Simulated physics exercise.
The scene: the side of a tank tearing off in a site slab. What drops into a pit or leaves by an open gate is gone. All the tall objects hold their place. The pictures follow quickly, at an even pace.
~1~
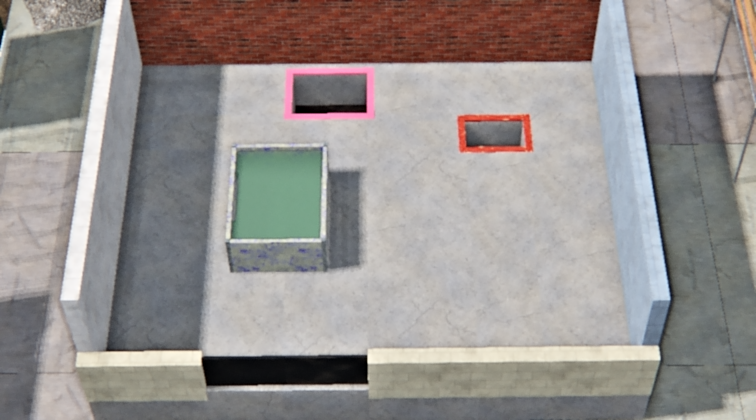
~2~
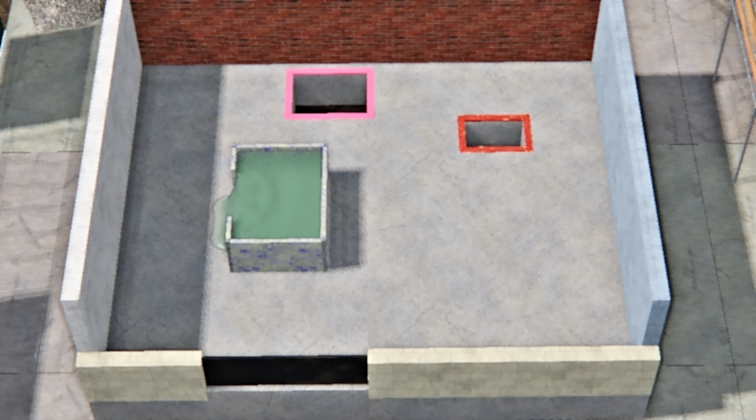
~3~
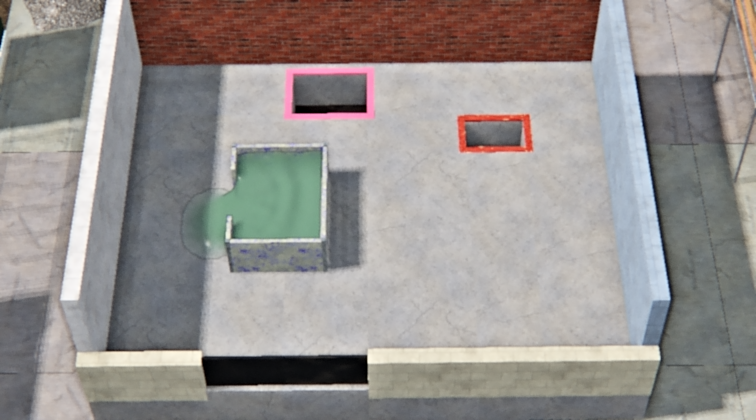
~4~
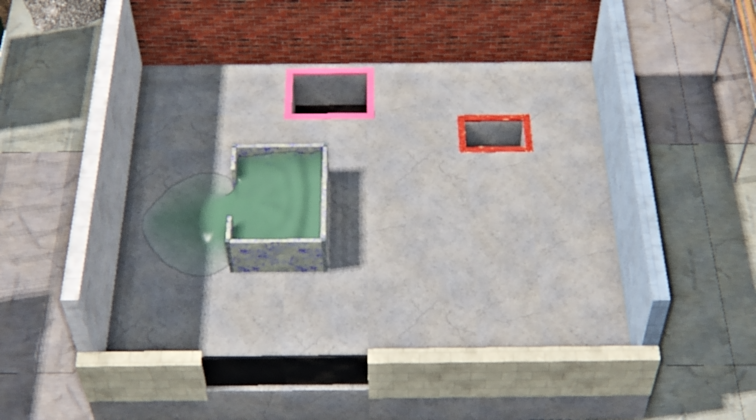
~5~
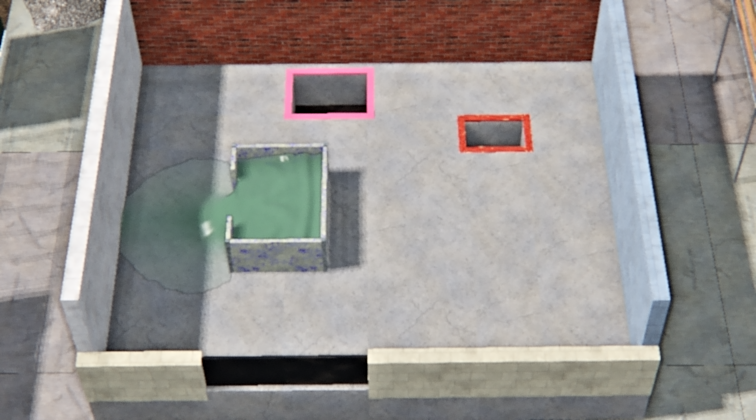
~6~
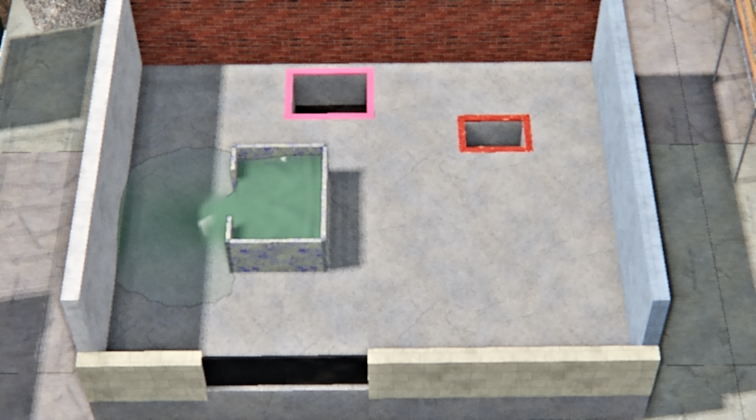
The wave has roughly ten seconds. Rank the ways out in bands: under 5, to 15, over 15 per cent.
The gate takes less than 5 %; the pink pit takes more than 15 %; the red pit takes less than 5 %.
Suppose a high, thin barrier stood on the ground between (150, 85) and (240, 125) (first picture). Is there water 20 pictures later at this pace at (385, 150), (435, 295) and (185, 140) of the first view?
As listed: Clear, clear, flooded.
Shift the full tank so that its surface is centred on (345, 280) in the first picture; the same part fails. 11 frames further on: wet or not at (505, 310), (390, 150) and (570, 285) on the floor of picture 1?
In turn: Free of water, not flooded, clear.
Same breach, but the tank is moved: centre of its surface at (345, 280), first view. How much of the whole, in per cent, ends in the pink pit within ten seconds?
In per cent: Pink 25.
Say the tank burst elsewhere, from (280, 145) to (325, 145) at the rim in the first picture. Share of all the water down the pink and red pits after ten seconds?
In per cent: Pink 55, red 2.
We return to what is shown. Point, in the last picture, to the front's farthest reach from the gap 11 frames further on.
At about (143, 69).
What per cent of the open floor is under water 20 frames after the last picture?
Close to 35 %.
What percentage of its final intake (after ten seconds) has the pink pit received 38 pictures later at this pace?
Close to 55 %.
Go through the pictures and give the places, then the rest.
In the first picture, still water in the open tank at (278, 195).
In the second picture, water pours out at (236, 212) and has run to (222, 247).
In the third picture, water pours out at (236, 214) and has run to (189, 241).
In the fourth picture, water pours out at (236, 215) and has run to (148, 232).
In the fifth picture, water pours out at (236, 214) and has run to (121, 245).
In the sixth picture, water pours out at (236, 213) and has run to (117, 275).
A moment on, water covers 15 % of the floor; the gate 0 %, the pink pit 0 %, the red pit 0 %.
Next, water covers 20 % of the floor; the gate 0 %, the pink pit 0 %, the red pit 0 %.
Then, water covers 35 % of the floor; the gate 0 %, the pink pit 2 %, the red pit 0 %.
Later, water covers 60 % of the floor; the gate 0 %, the pink pit 13 %, the red pit 0 %.
In the end, water covers 80 % of the floor; the gate 0 %, the pink pit 23 %, the red pit 0 %.
